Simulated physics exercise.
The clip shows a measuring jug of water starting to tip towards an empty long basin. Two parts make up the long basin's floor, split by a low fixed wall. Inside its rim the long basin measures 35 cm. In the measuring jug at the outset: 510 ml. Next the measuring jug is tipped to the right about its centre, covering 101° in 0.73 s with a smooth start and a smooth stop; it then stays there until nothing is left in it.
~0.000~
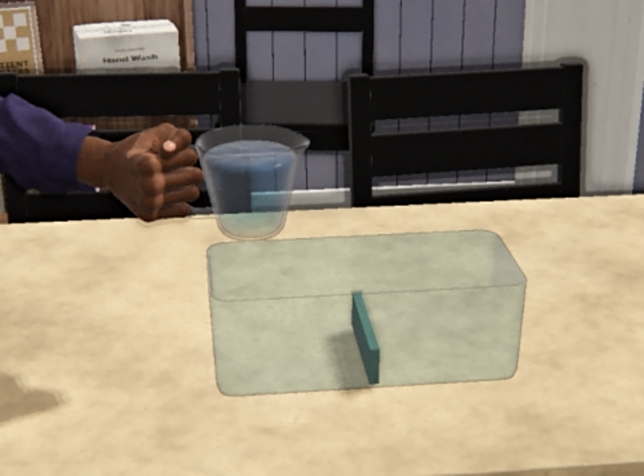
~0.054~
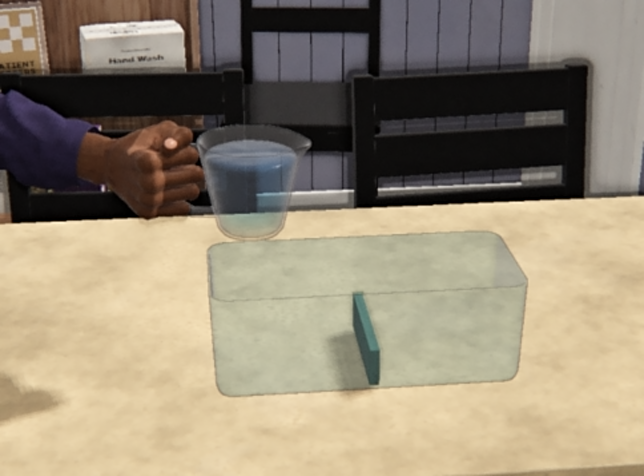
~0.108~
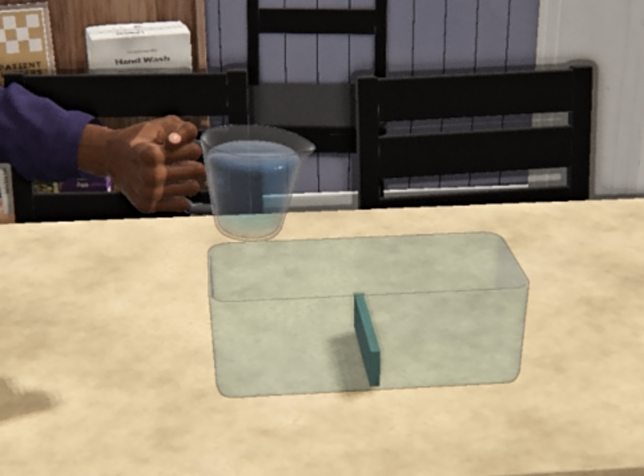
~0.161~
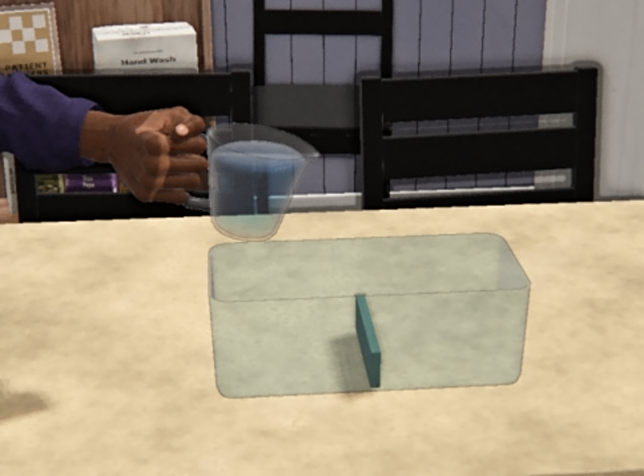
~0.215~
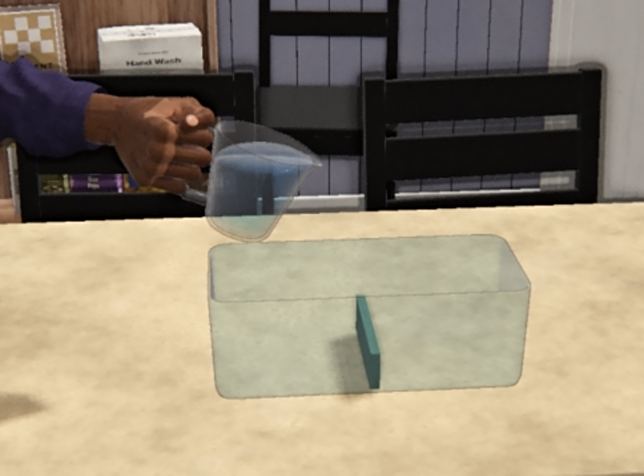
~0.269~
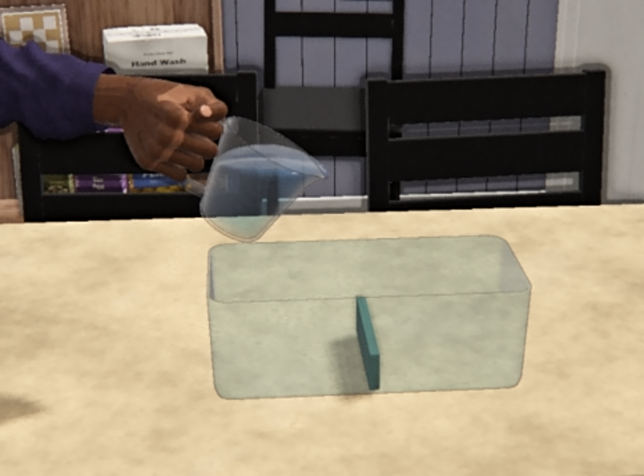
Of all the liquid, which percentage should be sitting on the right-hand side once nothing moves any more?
Around 32 per cent should be sitting there.
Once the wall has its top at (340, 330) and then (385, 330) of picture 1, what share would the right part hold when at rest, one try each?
Result: 85 per cent, then 15 per cent.
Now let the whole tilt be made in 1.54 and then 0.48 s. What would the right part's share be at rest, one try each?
In turn about 55 and 25 per cent.
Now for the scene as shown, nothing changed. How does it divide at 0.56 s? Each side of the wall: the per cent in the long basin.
Around 12 percent on the left and 20 on the right.
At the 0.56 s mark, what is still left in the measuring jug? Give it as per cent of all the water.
Some 48 % of it is still there.
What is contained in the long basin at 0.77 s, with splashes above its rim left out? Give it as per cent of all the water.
Roughly 88 %.
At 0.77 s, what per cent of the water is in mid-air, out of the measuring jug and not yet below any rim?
Roughly 6 %.
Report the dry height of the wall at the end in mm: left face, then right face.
32 mm left, 40 mm right.
After 0.56 s the tilt is 88° and 47 per cent is still to pour, 12 is left of the wall and 20 right of it.
After 0.77 s the tilt is 101° and 7 per cent is still to pour, 56 is left of the wall and 31 right of it.
After 0.99 s the tilt is 101° and 0 per cent is still to pour, 67 is left of the wall and 32 right of it.
After 1.23 s the tilt is 101° and 0 per cent is still to pour, 67 is left of the wall and 32 right of it.
In the end 67 per cent lies left of the wall, 32 right of it and 1 outside.
